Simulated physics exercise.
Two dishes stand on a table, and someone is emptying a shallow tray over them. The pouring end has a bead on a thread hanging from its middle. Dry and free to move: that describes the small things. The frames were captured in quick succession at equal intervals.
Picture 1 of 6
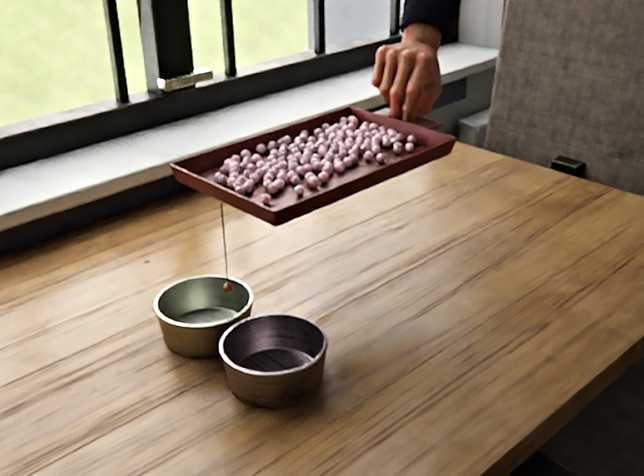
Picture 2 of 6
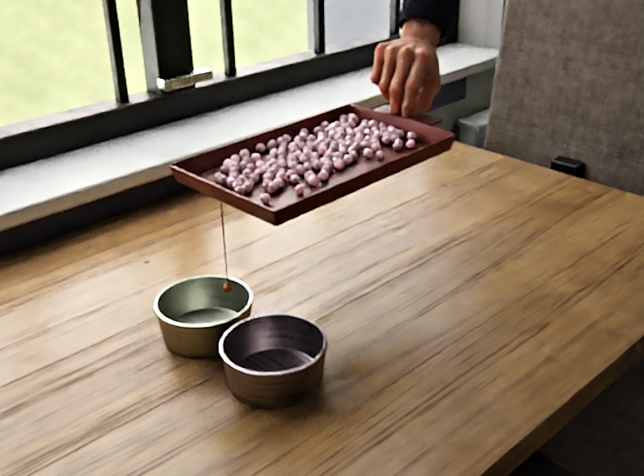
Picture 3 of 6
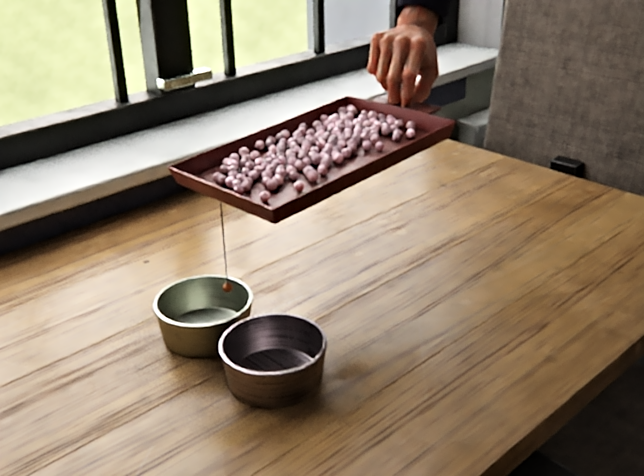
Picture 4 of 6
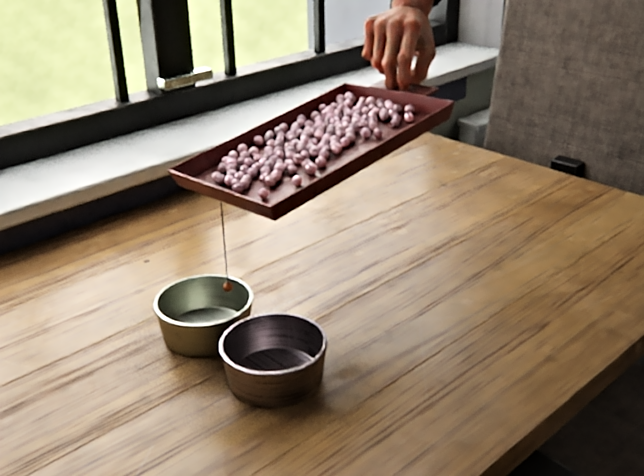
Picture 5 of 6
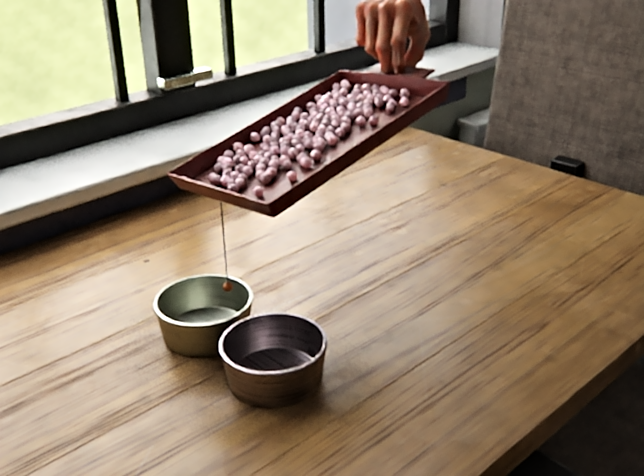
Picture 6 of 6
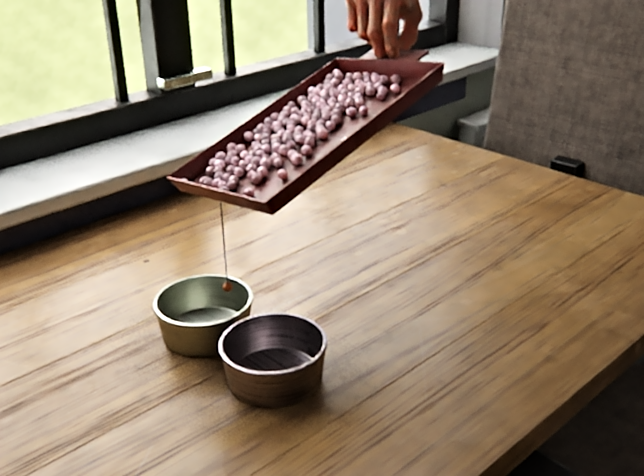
A hand raises the far end of a red tray, and pink balls shift down it.
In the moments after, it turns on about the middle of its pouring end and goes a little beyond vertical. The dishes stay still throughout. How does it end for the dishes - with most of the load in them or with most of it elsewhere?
With most elsewhere.
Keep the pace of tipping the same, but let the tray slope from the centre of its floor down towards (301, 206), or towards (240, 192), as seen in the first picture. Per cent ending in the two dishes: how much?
90 % then 40 %, roughly.
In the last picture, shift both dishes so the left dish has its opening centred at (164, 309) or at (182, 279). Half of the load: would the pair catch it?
Earlier try a minority share, later try a majority share.
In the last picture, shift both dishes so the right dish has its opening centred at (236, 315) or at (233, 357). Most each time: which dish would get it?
Result, try one: The dish further left; try two: The dish further left.
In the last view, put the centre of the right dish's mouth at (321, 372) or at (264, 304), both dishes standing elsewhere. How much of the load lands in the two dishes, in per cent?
Close to 0 in a hundred first, close to 30 in a hundred second.
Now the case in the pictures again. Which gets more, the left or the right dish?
It turns out to be the left-positioned one.
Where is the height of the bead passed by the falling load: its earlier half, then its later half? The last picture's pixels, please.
I'd say close to (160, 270) at first and close to (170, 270) later on.
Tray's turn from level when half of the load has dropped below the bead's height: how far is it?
80°.
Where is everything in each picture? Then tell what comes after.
Corners of the pouring end at (177, 164) and (275, 208), level; middle of the load at (323, 152), sugar pearls; left dish at (166, 332); right dish at (234, 379); bead on its thread at (228, 288), in the first picture.
Corners of the pouring end at (176, 165) and (275, 207), level; middle of the load at (322, 150), in the second picture.
Corners of the pouring end at (175, 166) and (273, 205), tipped barely, lowest at the left corner; middle of the load at (321, 144), in the third picture.
Corners of the pouring end at (174, 169) and (271, 202), tipped a little, lowest at the left corner; middle of the load at (320, 135), in the fourth picture.
Corners of the pouring end at (174, 172) and (269, 200), tipped a little, lowest at the left corner; middle of the load at (315, 127), in the fifth picture.
Corners of the pouring end at (173, 175) and (266, 198), tipped clearly, lowest at the left corner; middle of the load at (306, 122), nearly all on the move; left dish at (165, 331); right dish at (233, 379), in the sixth picture.
Soon after the last picture, tray tipped steeply; about two thirds on the tray; a small part in the left dish; a small part outside both; about a quarter in the air.
A little later, tray tipped past a quarter turn; a stray few on the tray; about a third in the left dish; about two thirds outside both; a stray few in the air.
Later still, tray tipped past a quarter turn; about a third in the left dish; about two thirds outside both.
By the end, tray tipped past a quarter turn; none in the right dish; about a third in the left dish; about two thirds outside both.
